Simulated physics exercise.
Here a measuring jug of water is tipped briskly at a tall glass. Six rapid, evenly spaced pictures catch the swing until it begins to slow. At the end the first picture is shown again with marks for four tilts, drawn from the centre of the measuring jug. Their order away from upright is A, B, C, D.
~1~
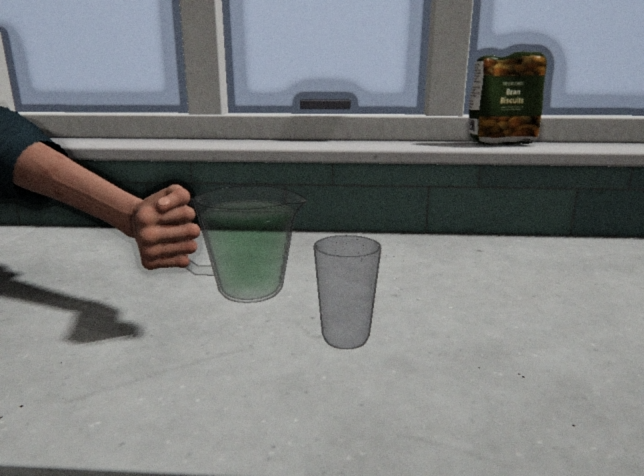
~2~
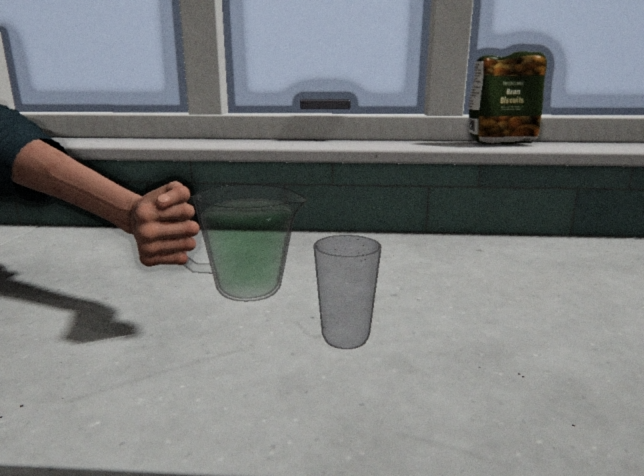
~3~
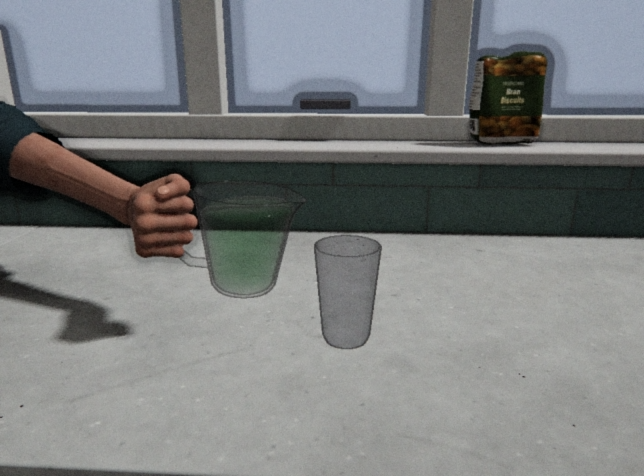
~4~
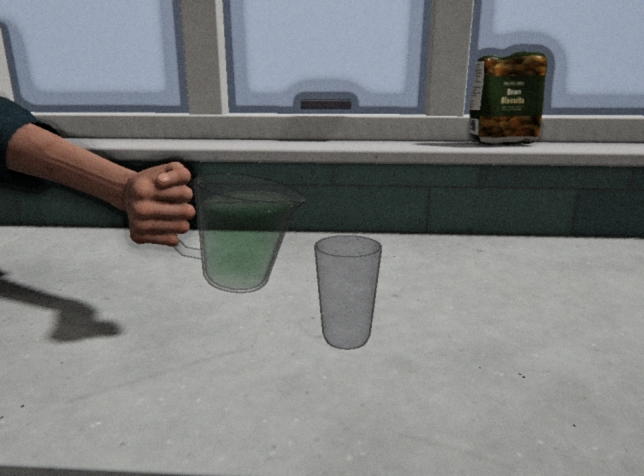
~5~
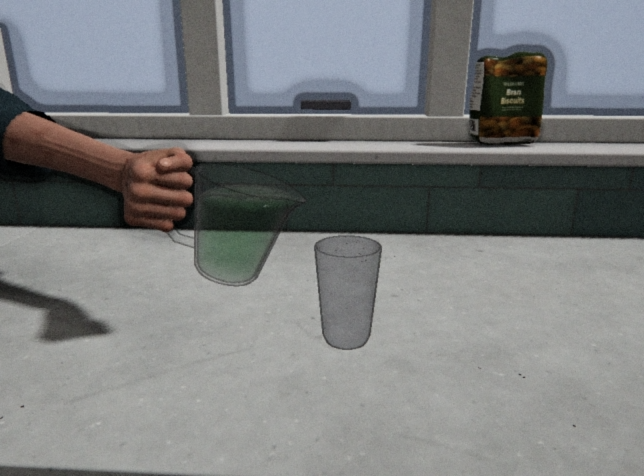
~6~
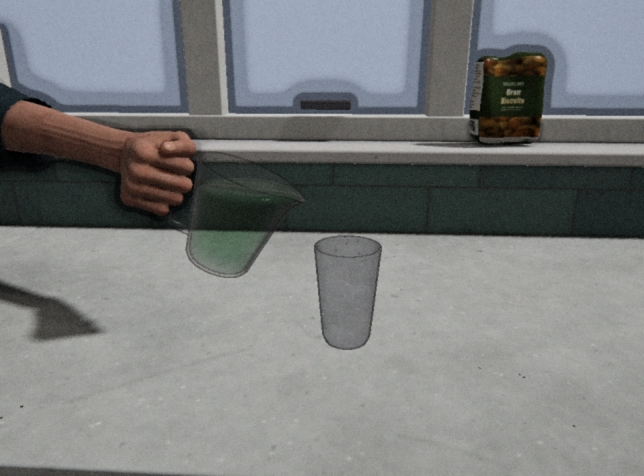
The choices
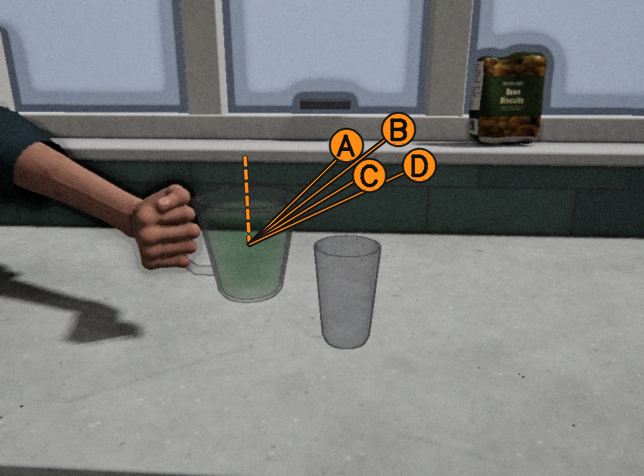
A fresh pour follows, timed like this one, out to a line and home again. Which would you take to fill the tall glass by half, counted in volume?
A is best.
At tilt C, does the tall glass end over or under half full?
Over.
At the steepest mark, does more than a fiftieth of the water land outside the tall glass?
Yes.
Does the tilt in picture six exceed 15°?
Yes.
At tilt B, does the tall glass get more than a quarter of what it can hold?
Yes, it does.
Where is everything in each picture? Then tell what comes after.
Upright, lip at (306, 200); rim of the tall glass round (347, 245); nothing has left yet, in the first frame.
Upright, lip at (305, 200); nothing has left yet, in the second frame.
Tipped about 5°, lip at (305, 200); nothing has left yet, in the third frame.
Tipped about 10°, lip at (306, 200); nothing has left yet, in the fourth frame.
Tipped about 16°, lip at (305, 200); nothing has left yet, in the fifth frame.
Tipped about 23°, lip at (305, 200); nothing has left yet, in the sixth frame.
On the marked copy, A at (336, 160); B at (384, 140); C at (353, 181); D at (404, 172).
With A, the tall glass ends with about 48 % of what it can hold.
With B, the tall glass ends with about 62 % of what it can hold.
With C, the tall glass ends with about 74 % of what it can hold; 4 % of the water is spilt.
With D, the tall glass ends with about 80 % of what it can hold; 11 % of the water is spilt.
